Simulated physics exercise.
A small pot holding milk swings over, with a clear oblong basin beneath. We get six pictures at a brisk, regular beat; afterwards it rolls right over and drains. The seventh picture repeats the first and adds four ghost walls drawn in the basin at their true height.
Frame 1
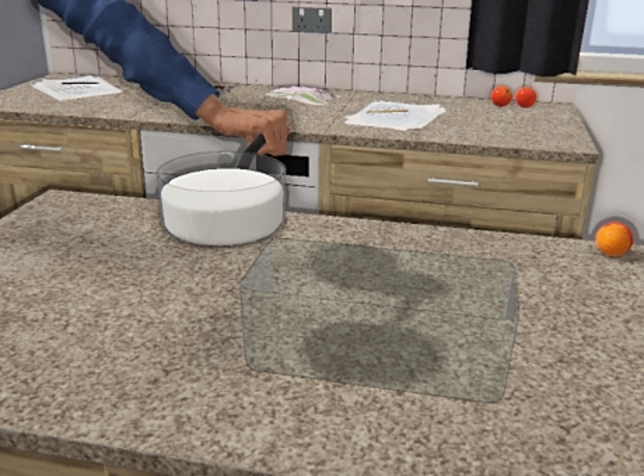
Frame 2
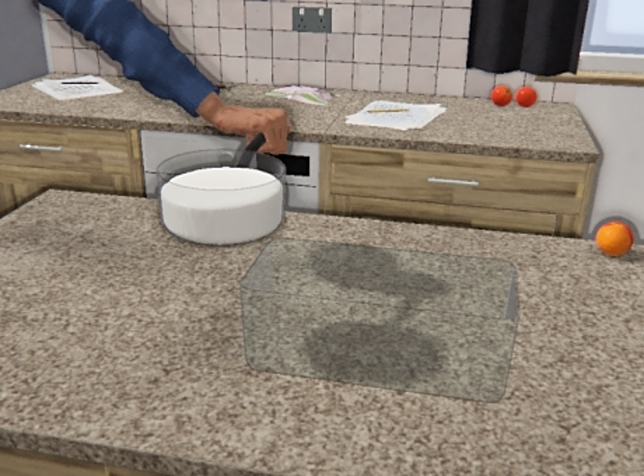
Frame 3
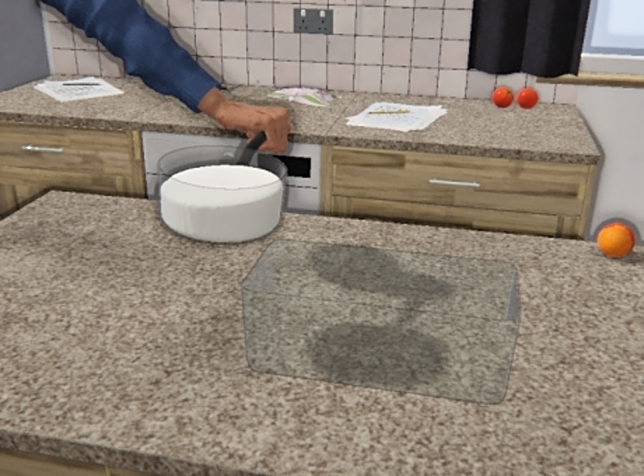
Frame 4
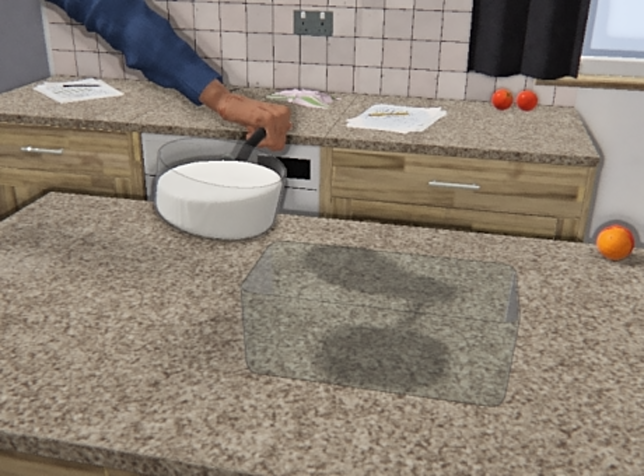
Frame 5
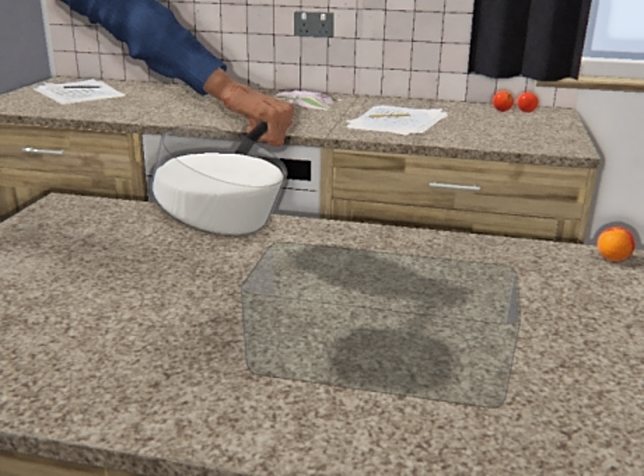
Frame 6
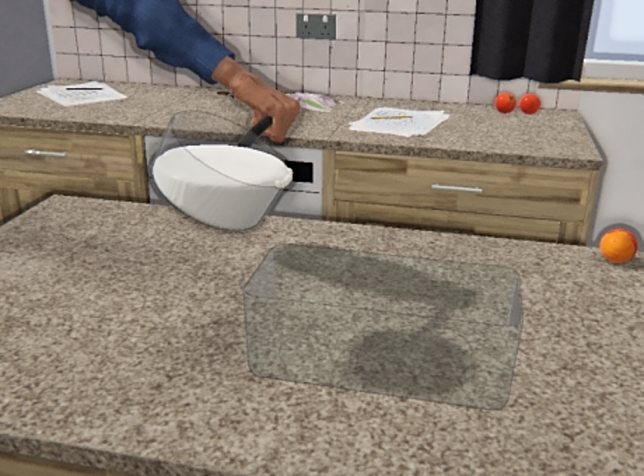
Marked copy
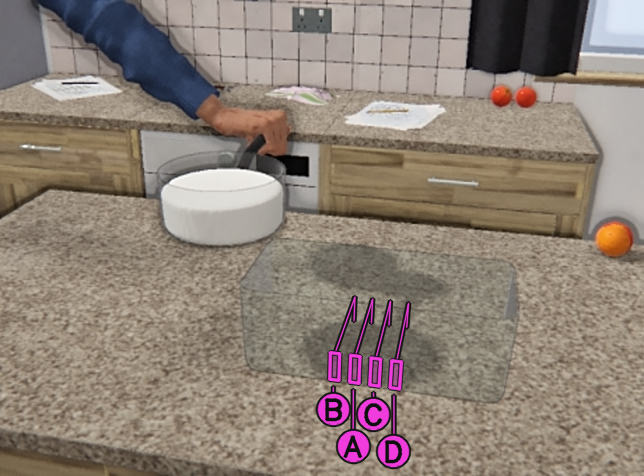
A kitchen with speckled stone counters, wooden drawers and a pale tiled wall is seen from slightly above, across a counter in the foreground. A hand in a blue sleeve holds a small clear pot of white milk by its dark handle, left of a transparent oblong basin, with two red tomatoes and an orange at right. The pot starts upright, then tilts steadily rightward until milk just crosses its lip, while the view shifts very slightly.
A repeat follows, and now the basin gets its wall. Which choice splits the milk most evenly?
I would pick position A.
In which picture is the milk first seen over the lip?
In picture 6.
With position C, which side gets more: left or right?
The left side.
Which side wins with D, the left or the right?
The left one.
On the marked copy, A at (353, 389); B at (333, 387); C at (373, 392); D at (393, 395).
If A is chosen, about 46 % ends left of the wall and 53 % right of it.
If B is chosen, about 18 % ends left of the wall and 81 % right of it.
If C is chosen, about 79 % ends left of the wall and 20 % right of it.
If D is chosen, about 93 % ends left of the wall and 6 % right of it.
